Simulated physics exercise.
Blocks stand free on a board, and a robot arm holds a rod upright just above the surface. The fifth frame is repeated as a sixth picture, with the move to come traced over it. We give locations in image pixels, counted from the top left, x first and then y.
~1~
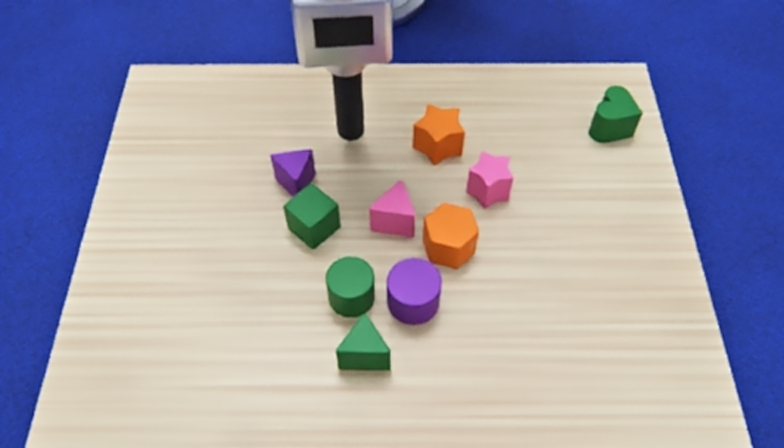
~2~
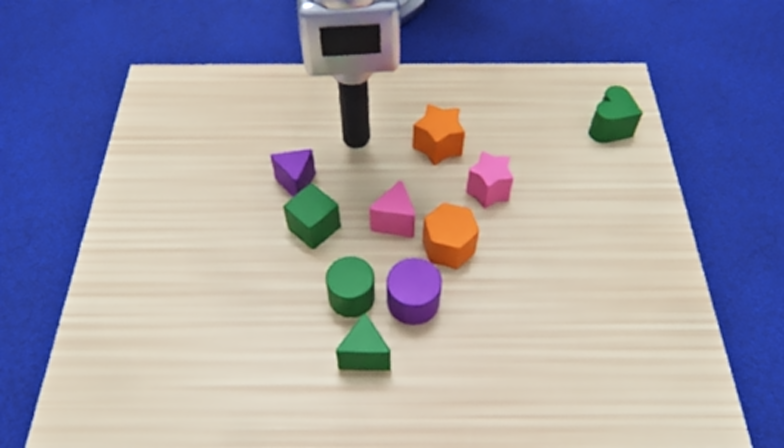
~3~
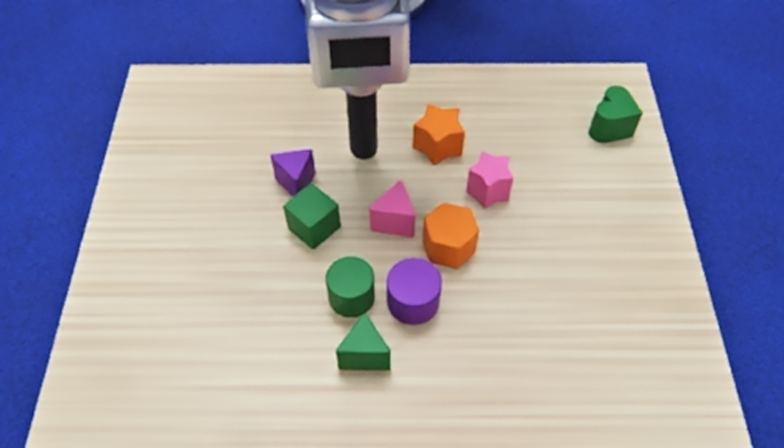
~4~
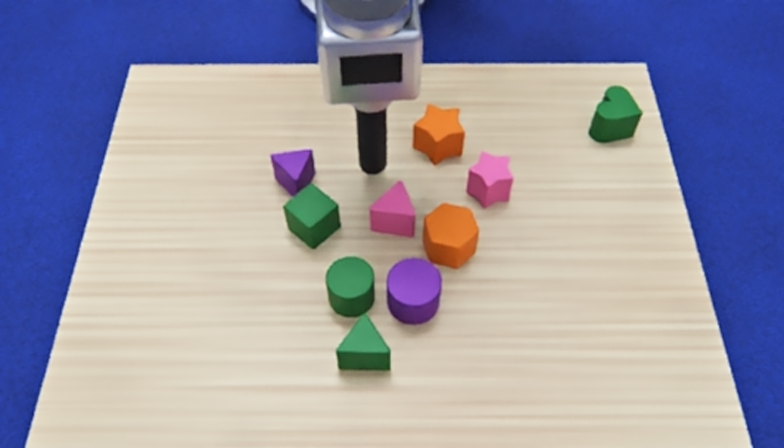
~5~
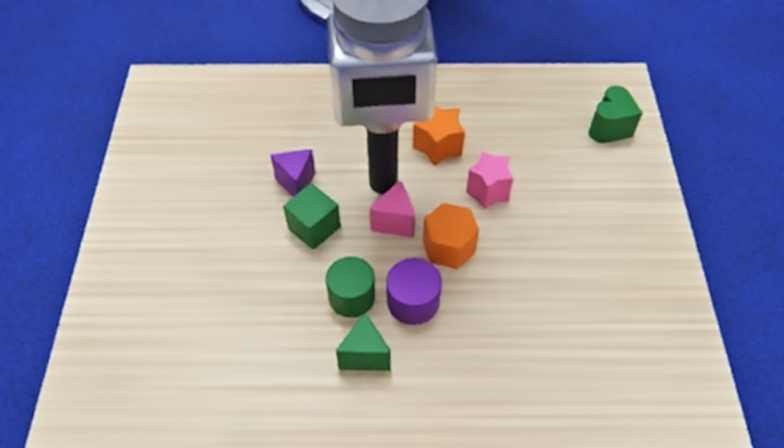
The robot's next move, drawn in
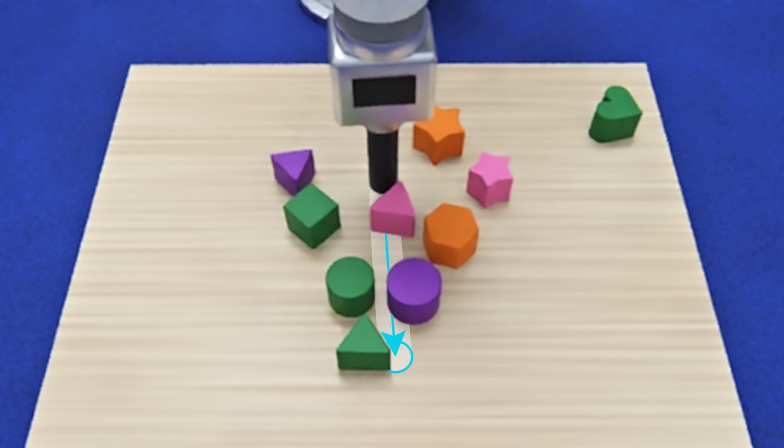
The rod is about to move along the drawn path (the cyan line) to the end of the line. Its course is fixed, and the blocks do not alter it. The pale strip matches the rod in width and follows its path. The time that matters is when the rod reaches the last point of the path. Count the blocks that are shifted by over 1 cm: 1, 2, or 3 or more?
Most likely two.
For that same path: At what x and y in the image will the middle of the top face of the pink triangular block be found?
Around pixel (422, 251).
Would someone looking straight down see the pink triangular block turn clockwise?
No, that is not what happens.
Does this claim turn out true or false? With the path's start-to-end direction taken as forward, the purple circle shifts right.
That is false.
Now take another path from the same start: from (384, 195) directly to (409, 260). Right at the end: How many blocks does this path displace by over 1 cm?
My guess is two.
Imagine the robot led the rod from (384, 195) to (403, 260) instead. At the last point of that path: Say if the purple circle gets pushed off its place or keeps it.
Once the path is done, it is somewhere new.
The drawn path runs straight from (384, 195) to (396, 357).
What follows on the original path. One third of the way, rod at (386, 234); pink triangular block at (411, 238), turned 15° anticlockwise.
Two thirds of the way, rod at (391, 288); pink triangular block at (422, 251), turned 40° anticlockwise; purple circle at (427, 301).
At the end, rod at (396, 348); green circle not moved; green triangular block at (361, 343), turned 15° clockwise; pink triangular block at (422, 251), turned 40° anticlockwise; purple circle at (440, 319).
